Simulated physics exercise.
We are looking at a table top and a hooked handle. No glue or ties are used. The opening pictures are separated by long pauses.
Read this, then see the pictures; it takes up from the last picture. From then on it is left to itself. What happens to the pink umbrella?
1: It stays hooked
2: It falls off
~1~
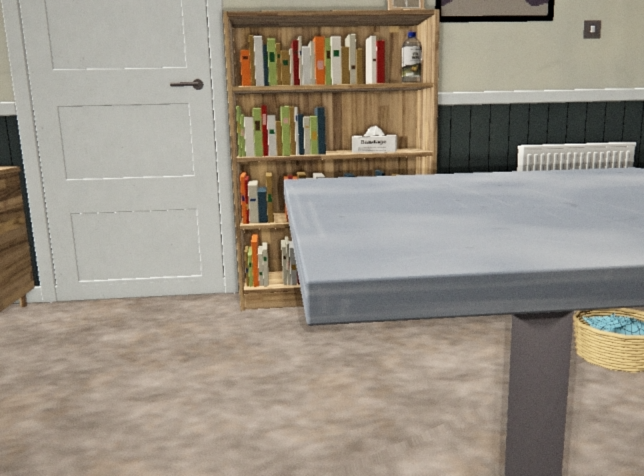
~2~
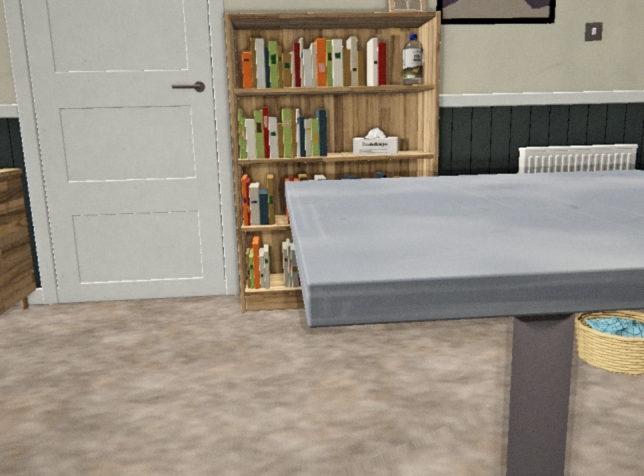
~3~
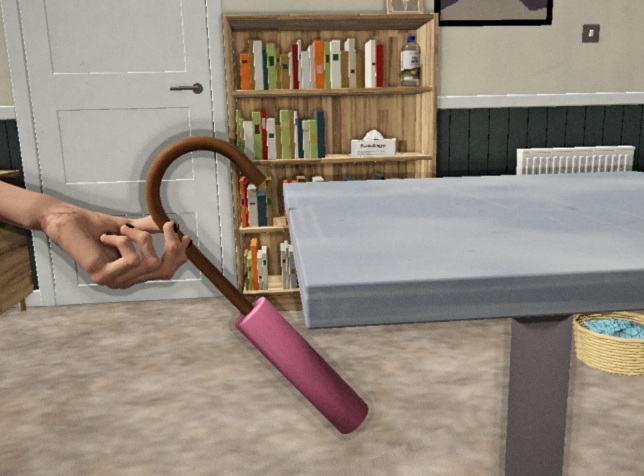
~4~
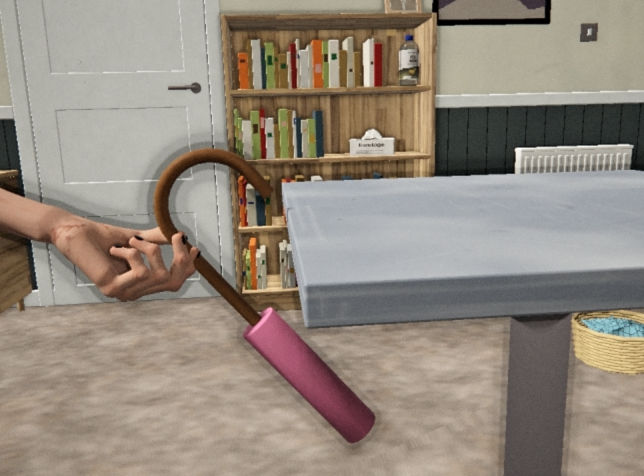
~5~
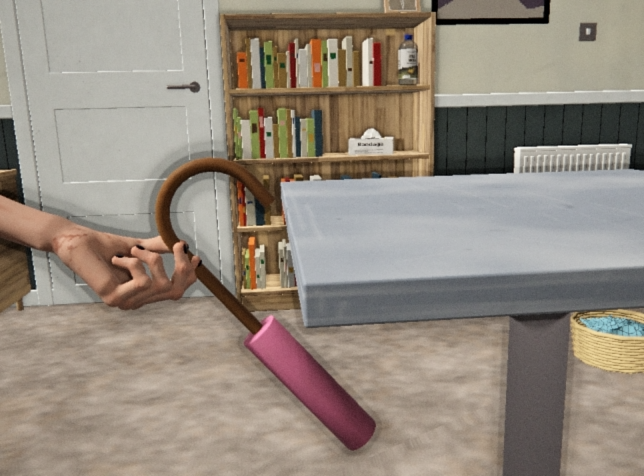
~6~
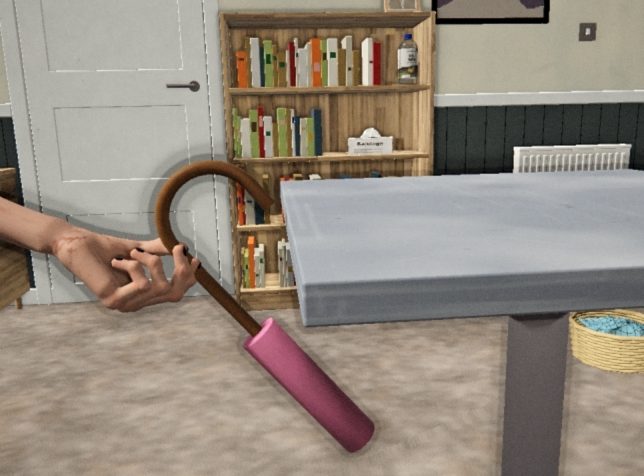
It falls off.
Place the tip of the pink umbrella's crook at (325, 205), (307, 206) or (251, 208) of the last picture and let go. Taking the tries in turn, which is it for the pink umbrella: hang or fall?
Going down the list, it stays caught; stays caught; plunges.
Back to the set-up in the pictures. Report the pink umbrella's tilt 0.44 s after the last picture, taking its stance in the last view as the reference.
30° or so.
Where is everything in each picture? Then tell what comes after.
Table (549, 209), in the first picture.
Table (550, 211), in the second picture.
Still on the way; pink umbrella (280, 284); table (548, 213), in the third picture.
Still on the way; pink umbrella (288, 294); table (547, 211), in the fourth picture.
Still on the way; pink umbrella (289, 302); table (545, 211), in the fifth picture.
In place, still held; pink umbrella (288, 305); table (545, 211), in the sixth picture.
Then, 0.44 s on from there, pink umbrella on its way down.
Then, 1.60 s on from there, pink umbrella at the bottom.
In the end, the pink umbrella falls to the floor.
